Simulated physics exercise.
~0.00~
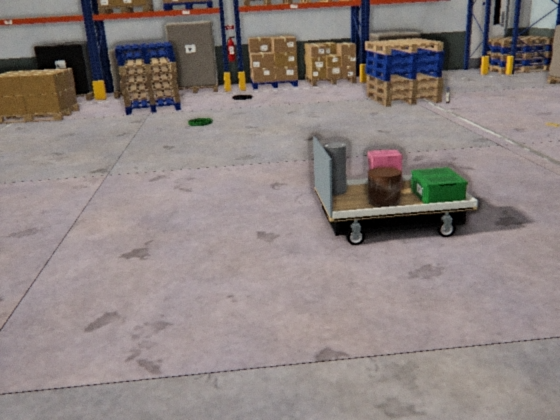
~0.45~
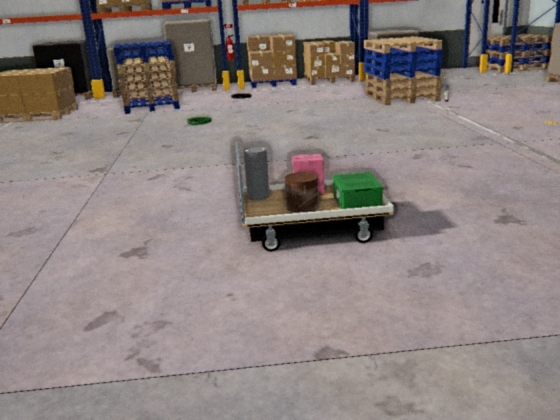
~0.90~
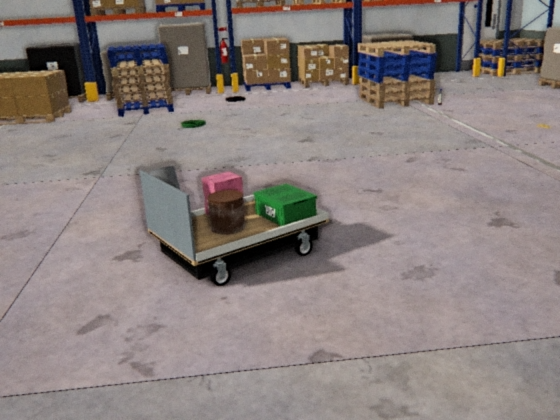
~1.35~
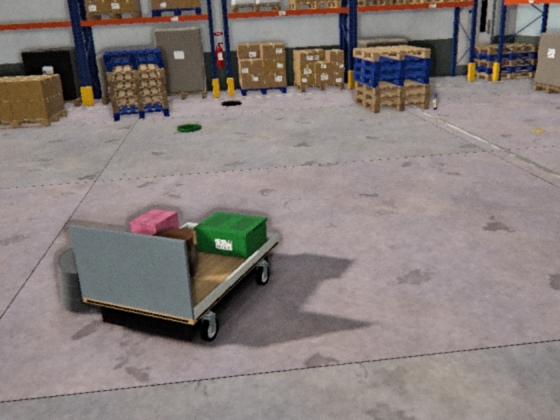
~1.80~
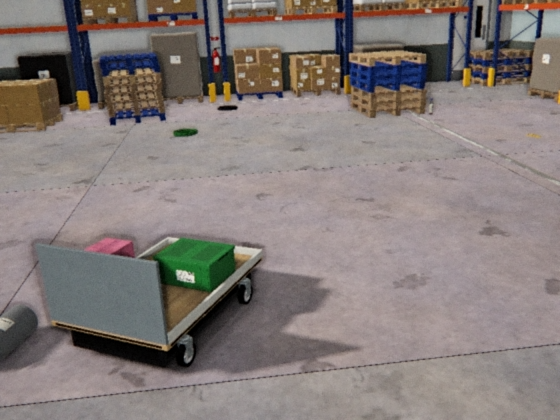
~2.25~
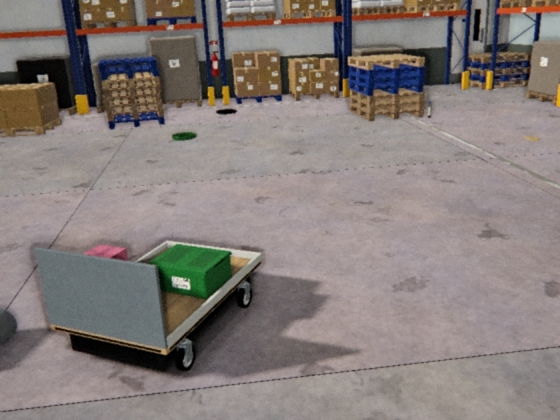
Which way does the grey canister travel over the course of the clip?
The grey canister travels to the left, first riding on the cart and then lying on the floor near the left edge of the view.
